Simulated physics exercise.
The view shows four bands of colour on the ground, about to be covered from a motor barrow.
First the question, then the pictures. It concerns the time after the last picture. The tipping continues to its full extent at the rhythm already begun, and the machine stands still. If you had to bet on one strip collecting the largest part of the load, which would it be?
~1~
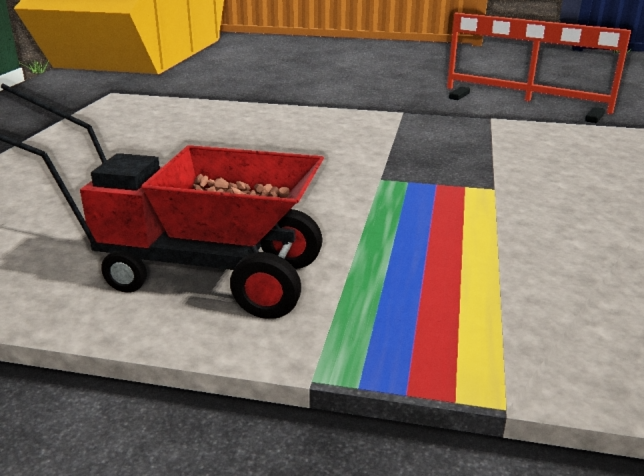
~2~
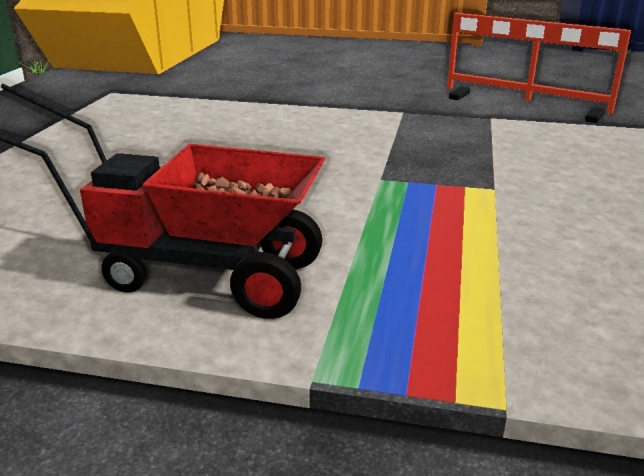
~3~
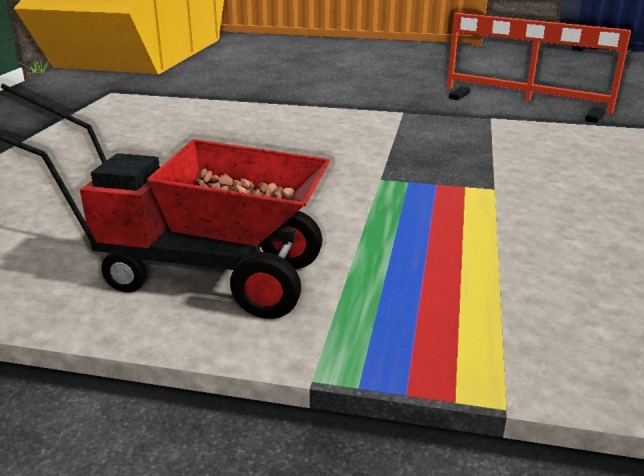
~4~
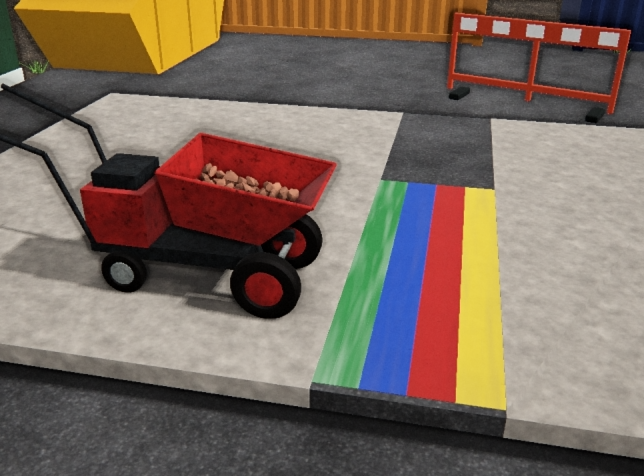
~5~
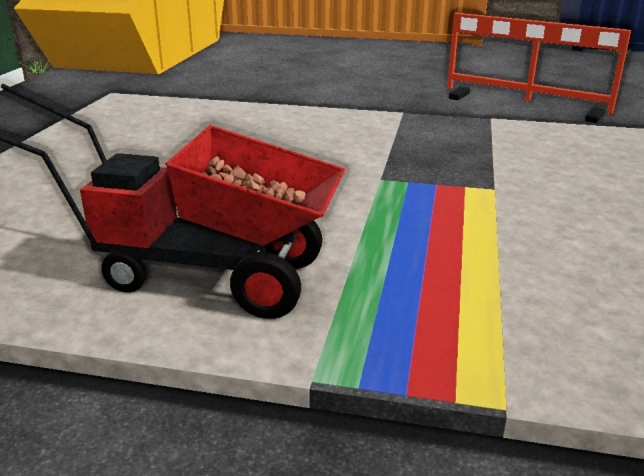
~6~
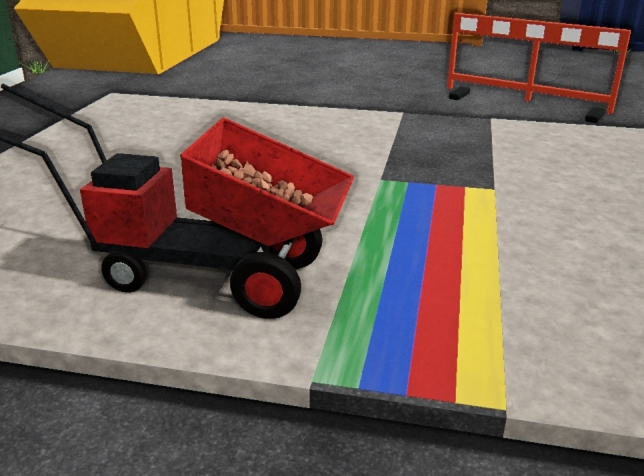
I would bet on the blue strip.
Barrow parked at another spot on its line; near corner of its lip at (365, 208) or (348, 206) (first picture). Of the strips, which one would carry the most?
The strip in yellow for the first spot, the red strip for the second.
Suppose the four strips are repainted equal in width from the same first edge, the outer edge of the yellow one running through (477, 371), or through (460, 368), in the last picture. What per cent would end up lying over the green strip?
Roughly 0 per cent first, then 0 per cent.
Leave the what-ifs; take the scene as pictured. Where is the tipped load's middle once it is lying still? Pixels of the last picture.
I'd put the middle somewhere around (412, 301).
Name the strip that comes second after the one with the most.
Following the top strip comes that red strip.
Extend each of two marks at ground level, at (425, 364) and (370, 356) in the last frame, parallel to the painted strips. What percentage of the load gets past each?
Roughly 20 per cent, then roughly 70 per cent.
Just after the last frame, skip tipped steeply; every one in the skip.
A moment on, skip tipped right over; the larger part in the skip; just a few over the green strip; roughly a quarter over the blue strip; just a few over the red strip.
Further on, skip tipped right over; roughly a quarter in the skip; just a few over the green strip; roughly half over the blue strip; roughly a quarter over the red strip; about a tenth over the yellow strip; just a few off the paint.
When it is over, skip tipped right over; roughly a quarter in the skip; just a few over the green strip; roughly half over the blue strip; roughly a quarter over the red strip; about a tenth over the yellow strip; just a few off the paint.
